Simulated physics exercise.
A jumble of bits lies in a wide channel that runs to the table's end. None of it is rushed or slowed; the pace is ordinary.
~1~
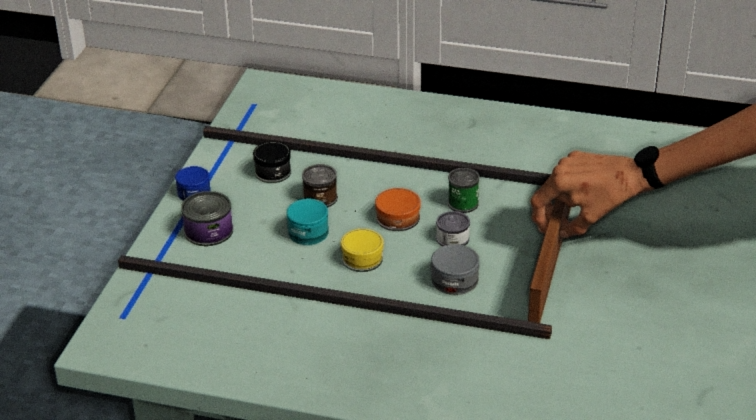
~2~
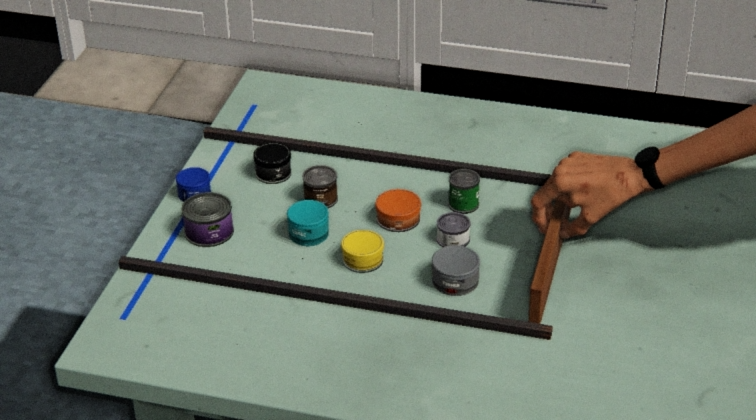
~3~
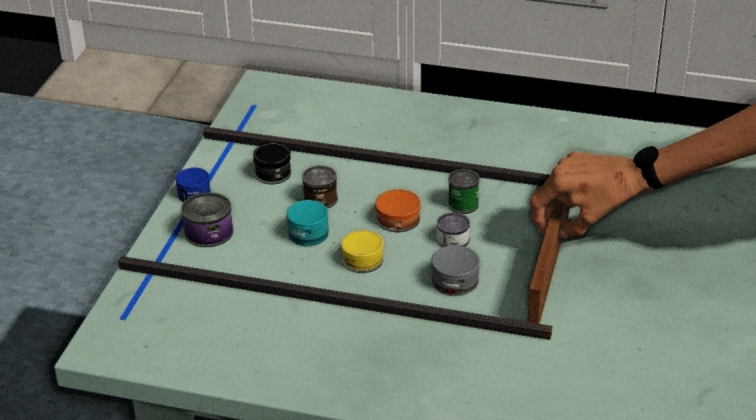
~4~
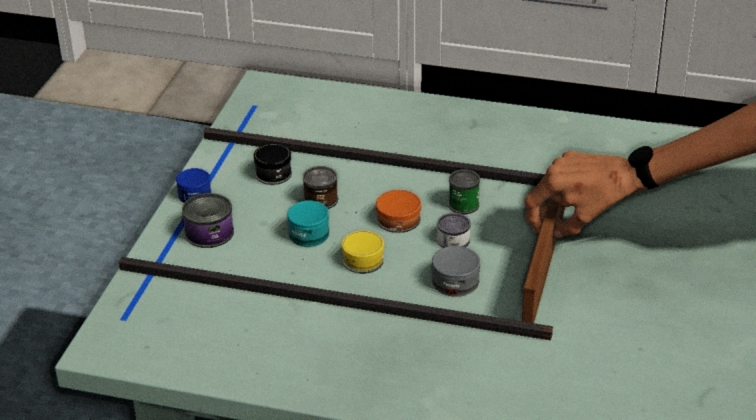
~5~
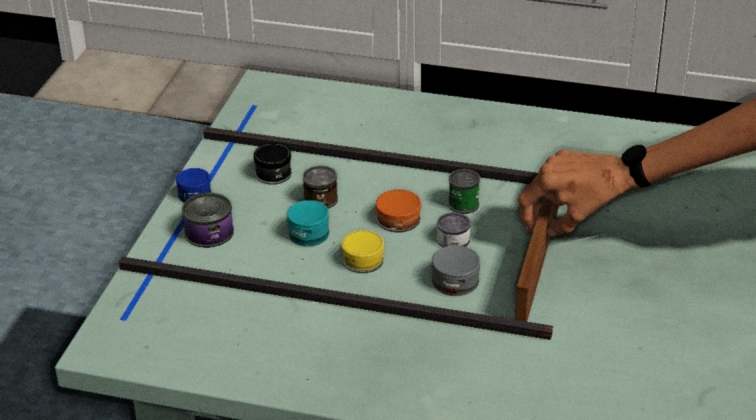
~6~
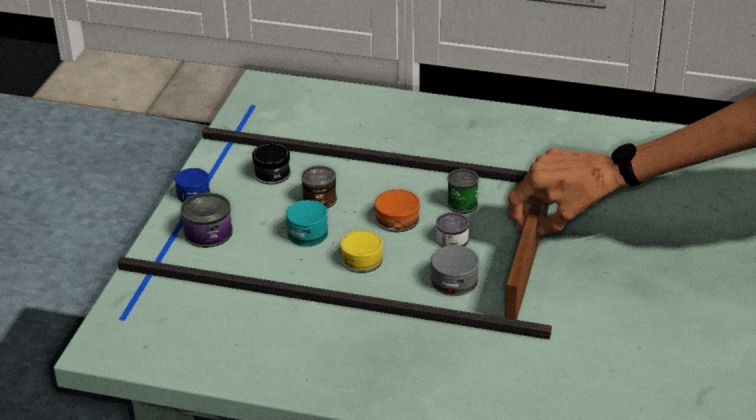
On a pale green tabletop, between two dark rails, a hand held a wooden board upright at the right, then slid it slightly left toward the colourful little pots and tins, which stayed still.
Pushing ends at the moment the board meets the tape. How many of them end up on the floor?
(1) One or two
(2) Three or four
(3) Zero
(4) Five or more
Answer: 4.
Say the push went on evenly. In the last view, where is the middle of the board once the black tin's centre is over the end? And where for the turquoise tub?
Black tin: (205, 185); turquoise tub: (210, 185).
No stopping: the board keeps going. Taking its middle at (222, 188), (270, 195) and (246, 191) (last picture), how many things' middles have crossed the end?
2; 0; 0.
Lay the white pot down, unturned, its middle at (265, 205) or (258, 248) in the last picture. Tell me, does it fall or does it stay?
In the two tries the white pot ends up below and ends up below, in that order.
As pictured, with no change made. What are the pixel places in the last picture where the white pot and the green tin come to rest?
White pot at (176, 198), green tin at (203, 149).
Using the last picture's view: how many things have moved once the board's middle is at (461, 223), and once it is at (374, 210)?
Moved so far: 3, later 7.
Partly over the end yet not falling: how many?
As for overhanging, the count is 2.
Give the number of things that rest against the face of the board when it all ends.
4 touch it.
Soon after, none off yet; blue tub at rest near (193, 186); purple tin at rest near (207, 220); black tin at rest near (272, 164).
Then, none off yet; blue tub at rest near (193, 186); purple tin moved a little near (193, 215); black tin moved a little near (264, 158).
At rest, the number that fall off is five or more; fallen, yellow pot, turquoise tub, brown pot, black tin, purple tin and blue tub.
